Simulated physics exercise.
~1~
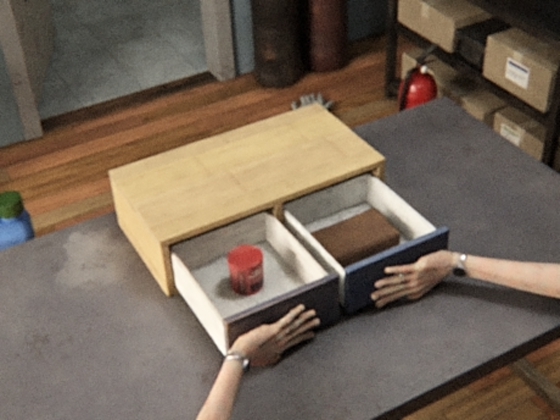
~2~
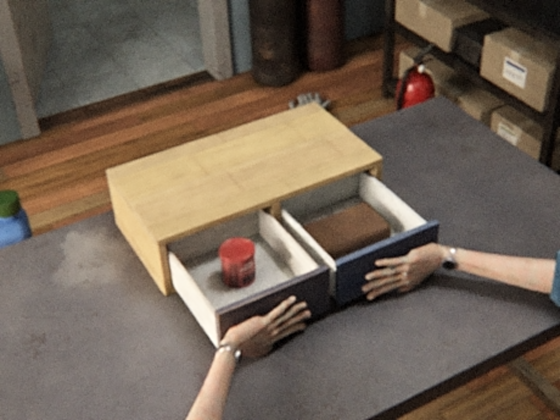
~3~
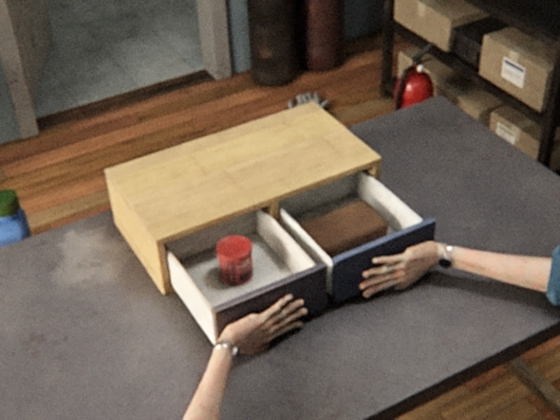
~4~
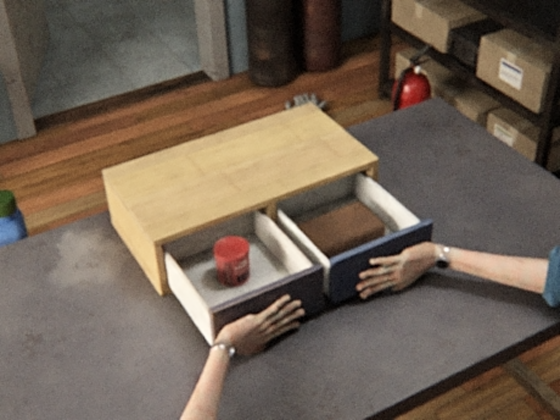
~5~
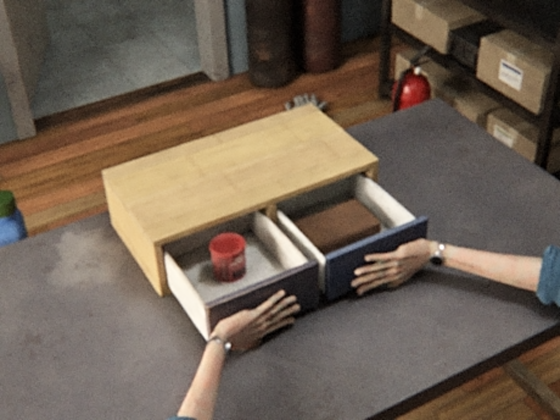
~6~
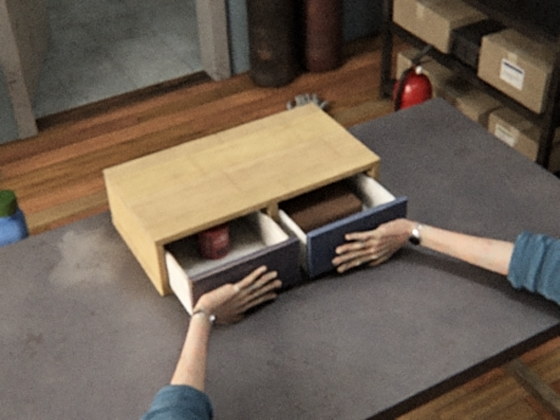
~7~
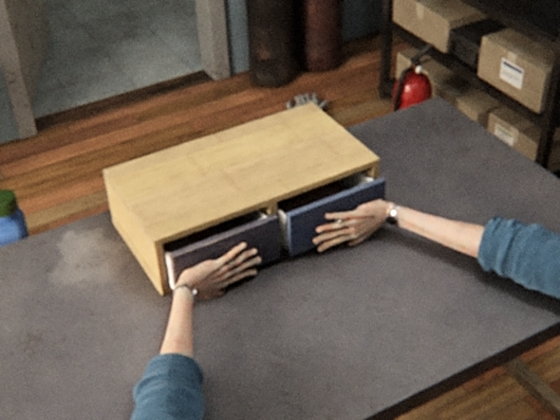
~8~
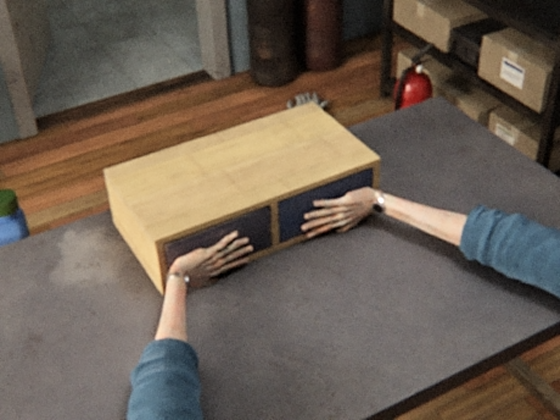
Two open drawers, the left holding a red pot and the right a brown loaf-like block, jut from a low wooden cabinet on a gray table, with a hand resting against each front. At first they barely shift as the view sways slightly. Then both hands push, and the drawers slide in together, carrying the pot and the block back beneath the cabinet top. Soon only narrow gaps remain and the contents are out of sight. Finally both drawers shut flush, with the blue-sleeved arms still stretched out and the hands against the dark fronts.
